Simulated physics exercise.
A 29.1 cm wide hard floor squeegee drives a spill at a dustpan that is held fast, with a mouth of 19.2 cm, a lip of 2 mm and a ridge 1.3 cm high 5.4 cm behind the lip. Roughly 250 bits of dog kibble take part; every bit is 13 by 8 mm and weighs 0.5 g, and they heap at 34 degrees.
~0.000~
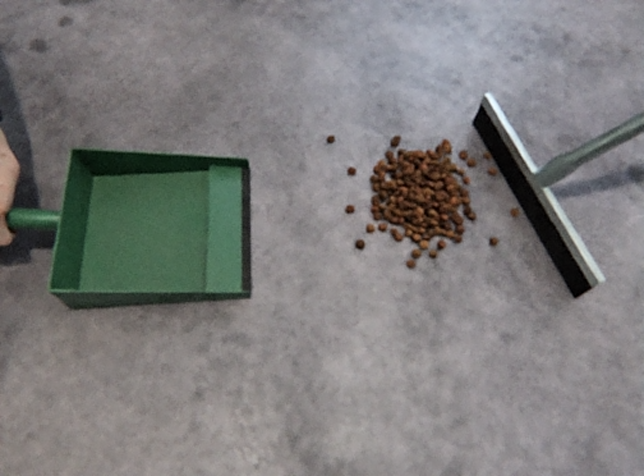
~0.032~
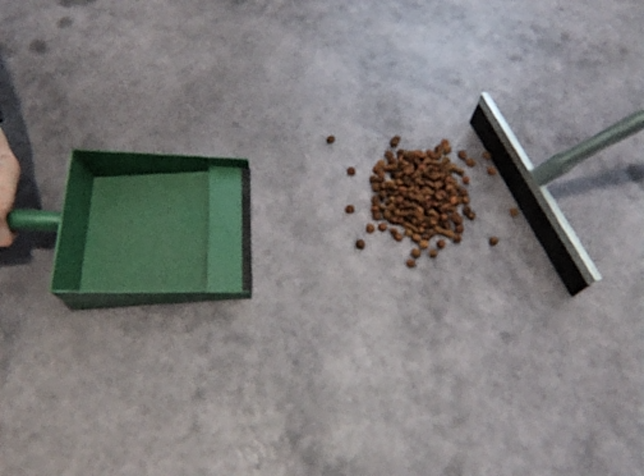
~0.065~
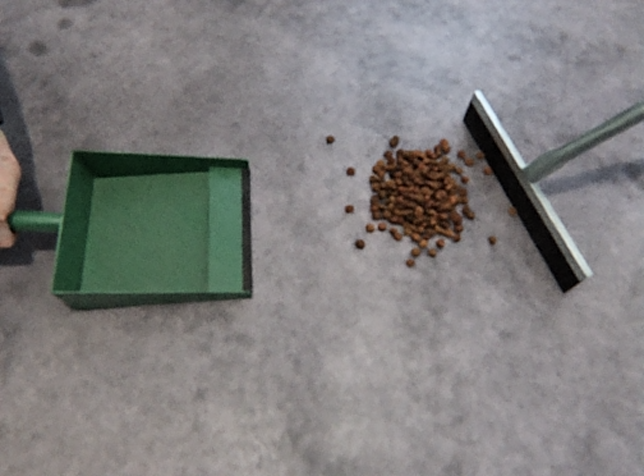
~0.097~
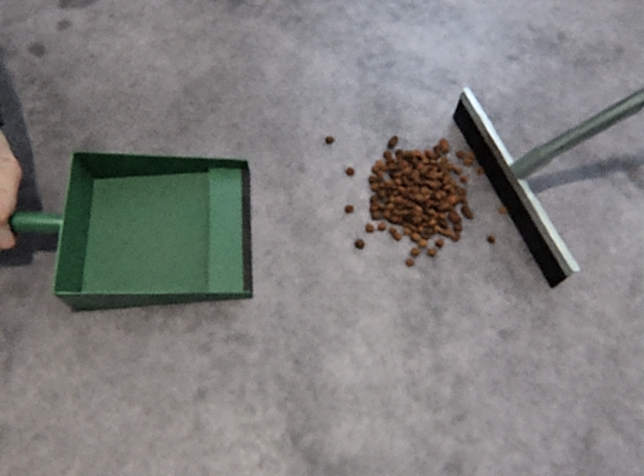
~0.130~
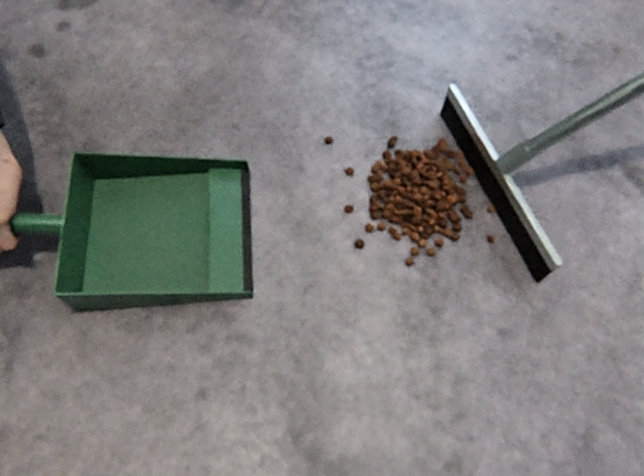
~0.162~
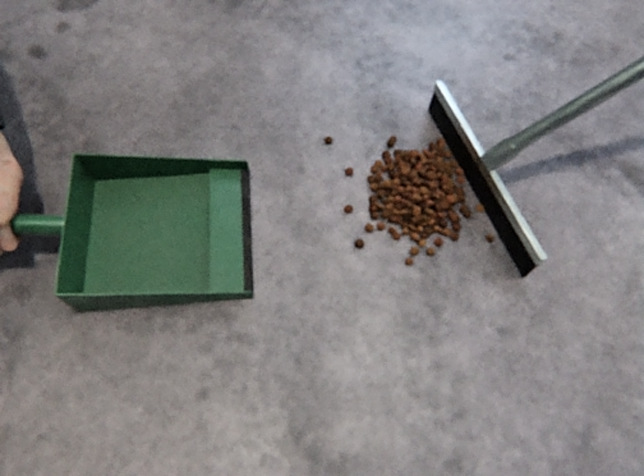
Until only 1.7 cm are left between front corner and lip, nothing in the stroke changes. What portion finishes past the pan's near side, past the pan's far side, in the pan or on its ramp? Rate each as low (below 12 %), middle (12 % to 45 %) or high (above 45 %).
Past the pan's near side - low, past the pan's far side - middle, in the pan or on its ramp - low.
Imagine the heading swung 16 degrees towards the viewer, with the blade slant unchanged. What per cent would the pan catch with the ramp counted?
5 %.
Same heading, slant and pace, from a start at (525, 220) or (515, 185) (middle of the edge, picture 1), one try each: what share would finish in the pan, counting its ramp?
Some 0 and 0 per cent.
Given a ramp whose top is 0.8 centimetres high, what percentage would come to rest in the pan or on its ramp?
With that ramp, near 0 per cent.
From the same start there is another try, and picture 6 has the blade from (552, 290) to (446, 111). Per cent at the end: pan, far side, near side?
Final per cent - pan 25, far 5, near 15.
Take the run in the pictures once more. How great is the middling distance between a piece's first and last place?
Around 18 centimetres.
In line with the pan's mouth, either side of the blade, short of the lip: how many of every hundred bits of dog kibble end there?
I'd put it near 65 per cent.
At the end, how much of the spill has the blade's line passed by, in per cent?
Roughly 20 per cent of it.
After 0.42 s, middle of the blade 19 cm from the lip; 0 % over the lip, far side 20 %, near side 0 %.
Then, at 0.60 s, middle of the blade 10 cm from the lip; 0 % over the lip, far side 30 %, near side 0 %.
Then, at 0.89 s, middle of the blade 6 cm from the lip; 0 % over the lip, far side 30 %, near side 0 %.
By 1.3 s all is still; near side 0 %, far side 30 %, pan 0 %, in front of the lip or behind the blade 65 %.
